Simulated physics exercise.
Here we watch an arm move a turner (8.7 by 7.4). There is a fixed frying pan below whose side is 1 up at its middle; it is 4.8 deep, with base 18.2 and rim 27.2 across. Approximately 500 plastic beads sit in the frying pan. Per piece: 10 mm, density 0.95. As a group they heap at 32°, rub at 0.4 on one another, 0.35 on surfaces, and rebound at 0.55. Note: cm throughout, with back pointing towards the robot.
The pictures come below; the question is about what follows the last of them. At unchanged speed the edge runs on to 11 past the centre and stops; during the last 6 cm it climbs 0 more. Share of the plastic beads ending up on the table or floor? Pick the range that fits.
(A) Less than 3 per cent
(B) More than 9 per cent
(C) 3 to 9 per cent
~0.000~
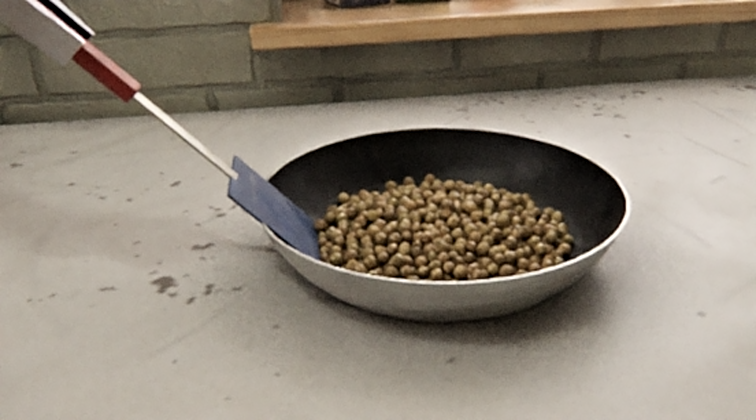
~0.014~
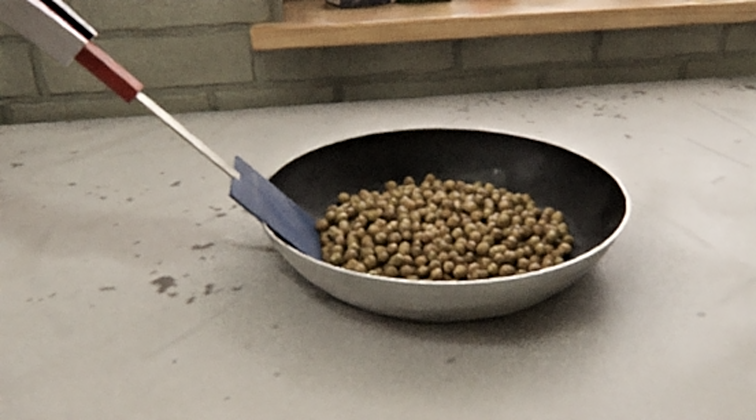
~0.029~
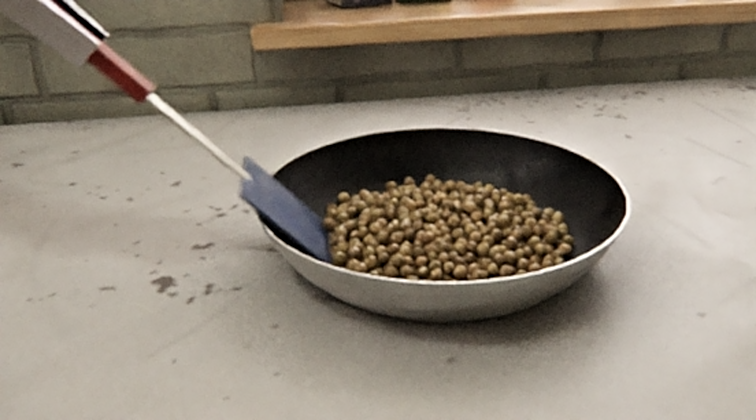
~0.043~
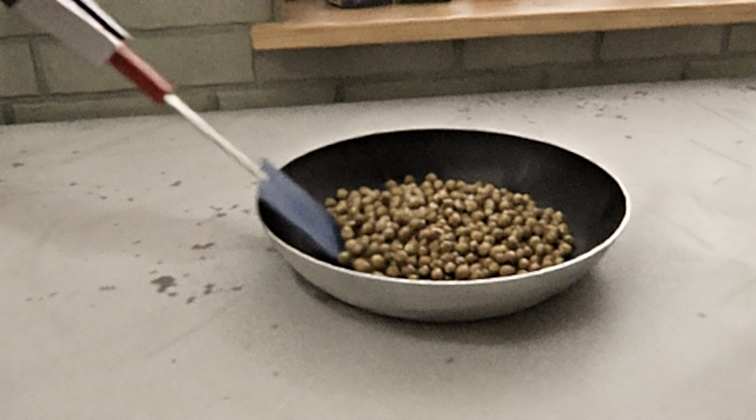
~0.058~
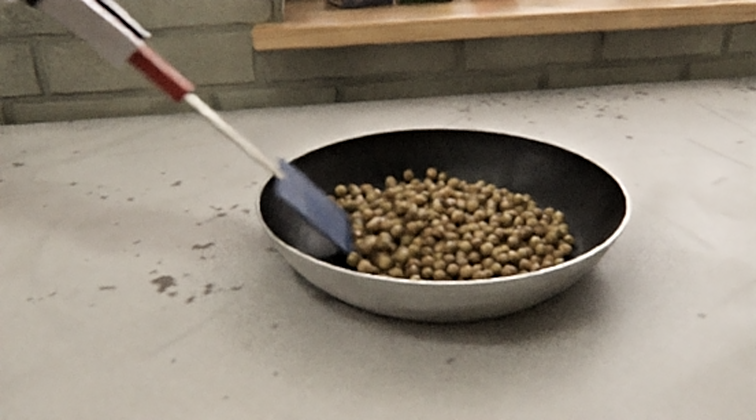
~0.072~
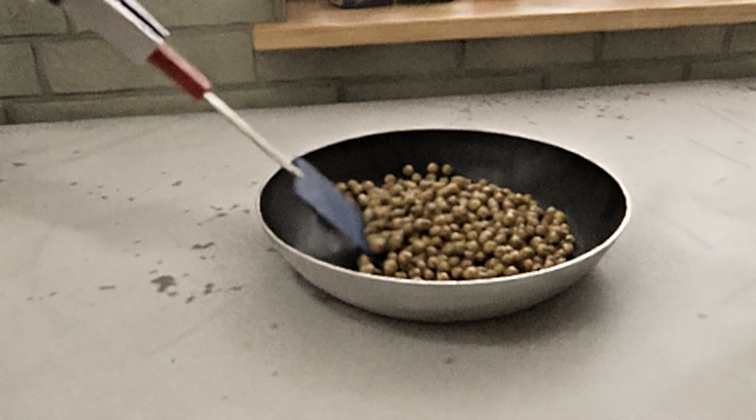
(B) More than 9 per cent.
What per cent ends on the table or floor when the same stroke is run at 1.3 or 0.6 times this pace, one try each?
About 25 and 10 per cent.
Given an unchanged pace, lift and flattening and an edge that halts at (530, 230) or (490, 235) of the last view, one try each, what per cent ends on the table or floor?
Close to 0 and close to 0 per cent, respectively.
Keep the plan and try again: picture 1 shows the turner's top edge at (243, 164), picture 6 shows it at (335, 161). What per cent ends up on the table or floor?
30 per cent.
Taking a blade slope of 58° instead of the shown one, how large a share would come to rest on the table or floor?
Estimate for that slope: Some 20 per cent.
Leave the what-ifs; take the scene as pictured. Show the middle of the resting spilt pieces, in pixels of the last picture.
Roughly (723, 219).
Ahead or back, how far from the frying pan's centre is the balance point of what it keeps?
It rests close to 3.0 centimetres ahead of centre.
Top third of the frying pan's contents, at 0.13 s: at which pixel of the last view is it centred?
Centre estimated at around (462, 220).
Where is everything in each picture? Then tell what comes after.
The first frame shows turner top edge at (231, 174), sloping 48°; upper third of the load around (433, 227), from x 320 to 570, top at y 180; 502 in the frying pan.
The second frame shows turner top edge at (233, 174), sloping 48°; upper third of the load around (433, 227), from x 320 to 570, top at y 180.
The third frame shows turner top edge at (243, 175), sloping 48°; upper third of the load around (431, 227), from x 330 to 570, top at y 180.
The fourth frame shows turner top edge at (261, 175), sloping 48°; upper third of the load around (429, 226), from x 330 to 570, top at y 180.
The fifth frame shows turner top edge at (278, 174), sloping 48°; upper third of the load around (428, 224), from x 330 to 570, top at y 175.
The sixth frame shows turner top edge at (296, 173), sloping 48°; upper third of the load around (431, 220), from x 325 to 570, top at y 170; 502 in the frying pan.
By 0.13 s, sloping 48°, highest piece 5 above the table; 502 in the frying pan.
By 0.20 s, sloping 48°, highest piece 5 above the table; 502 in the frying pan.
By 0.43 s, sloping 48°, highest piece 10 above the table; 387 in the frying pan, 64 on the table or floor, 51 on the blade or in flight.
By 1.48 s, sloping 48°, highest piece 6 above the table; 387 in the frying pan, 115 on the table or floor.
Final count, 387 in the frying pan, 115 on the table or floor. That is 23 % on the table or floor.
